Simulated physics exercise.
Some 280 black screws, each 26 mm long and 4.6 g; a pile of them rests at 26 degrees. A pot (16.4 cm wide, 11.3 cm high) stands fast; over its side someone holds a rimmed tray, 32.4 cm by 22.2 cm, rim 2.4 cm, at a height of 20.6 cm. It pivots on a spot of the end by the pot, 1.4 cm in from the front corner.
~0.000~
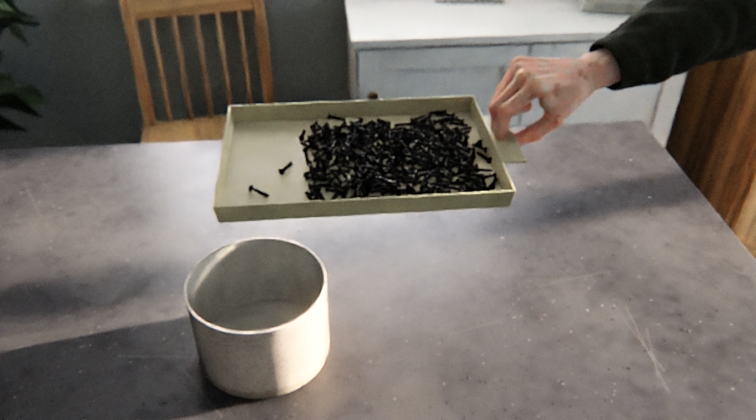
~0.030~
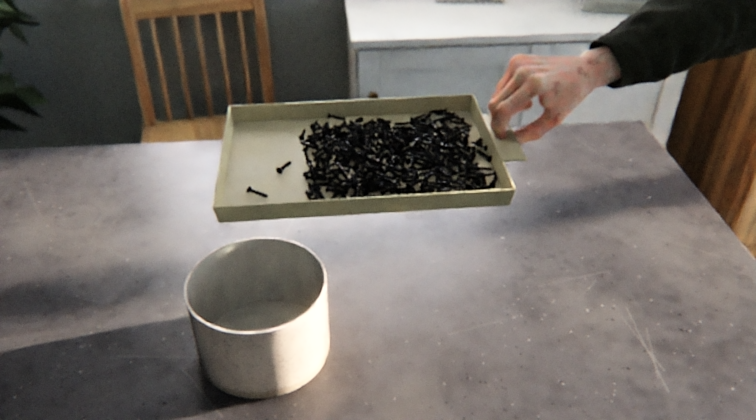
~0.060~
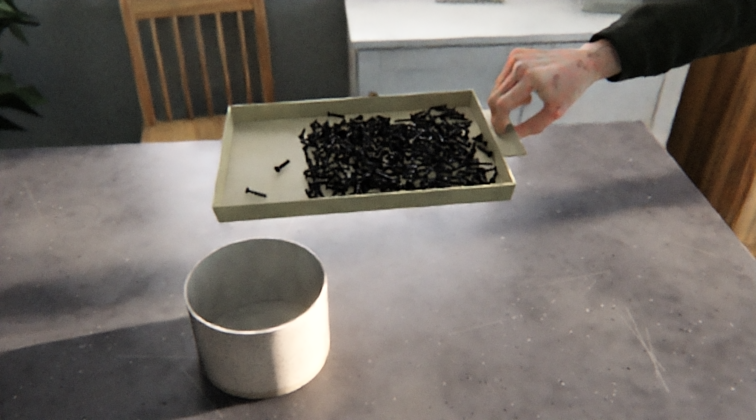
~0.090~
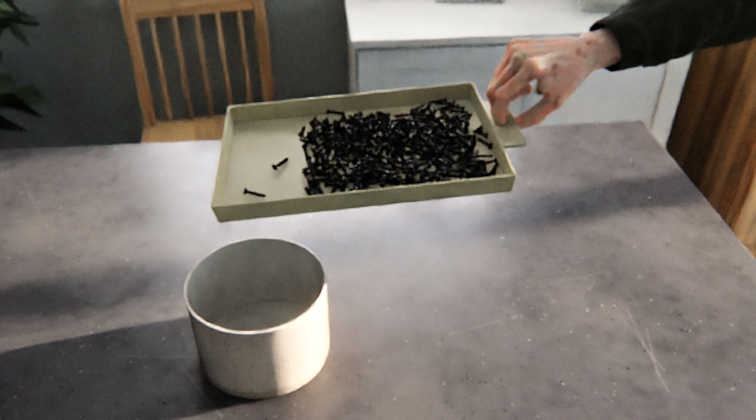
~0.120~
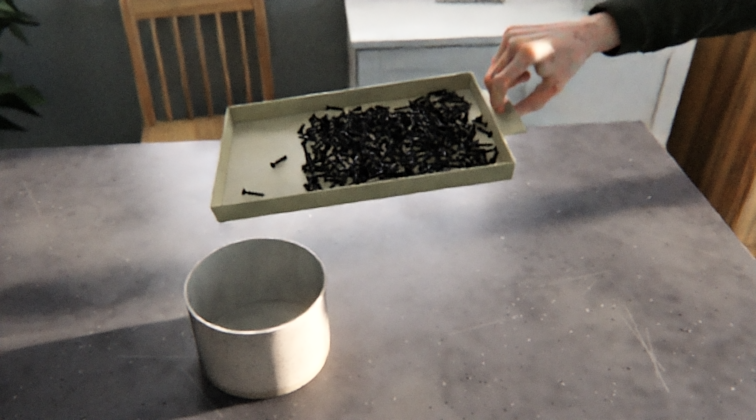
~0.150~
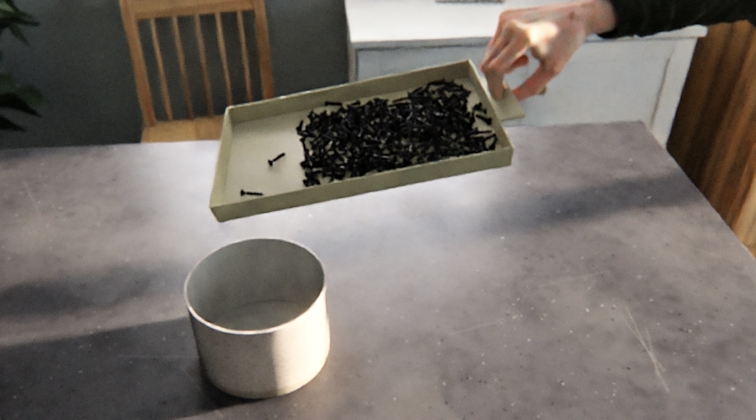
A hand slightly raises the right end of a tray of small black screws.
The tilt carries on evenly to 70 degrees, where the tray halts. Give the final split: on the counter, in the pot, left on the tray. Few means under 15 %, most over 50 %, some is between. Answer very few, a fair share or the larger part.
On the counter: The larger part; in the pot: Very few; left on the tray: A fair share.
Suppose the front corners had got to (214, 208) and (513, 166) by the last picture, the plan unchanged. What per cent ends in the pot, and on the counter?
Pot 25, counter 65.
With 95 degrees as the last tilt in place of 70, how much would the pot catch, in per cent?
In that case some 0 per cent.
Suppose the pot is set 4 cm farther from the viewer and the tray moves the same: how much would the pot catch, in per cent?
Then about 5 per cent.
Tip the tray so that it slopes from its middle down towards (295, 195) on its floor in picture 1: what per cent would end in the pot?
About 15 per cent.
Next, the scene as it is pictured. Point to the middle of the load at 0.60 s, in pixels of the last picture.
Around (249, 123).
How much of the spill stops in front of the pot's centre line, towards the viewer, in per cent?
Some 10 per cent.
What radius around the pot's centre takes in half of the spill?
Some 22 cm.
After 0.42 s, tilt 40 degrees; the tray holds 100 %, the pot 0 %.
After 0.60 s, tilt 60 degrees; the tray holds 100 %, the pot 0 %.
After 0.90 s, tilt 70 degrees; the tray holds 25 %, the pot 0 %.
By 2.1 s all is still; counter 75 %, pot 0 %, tray 20 %.
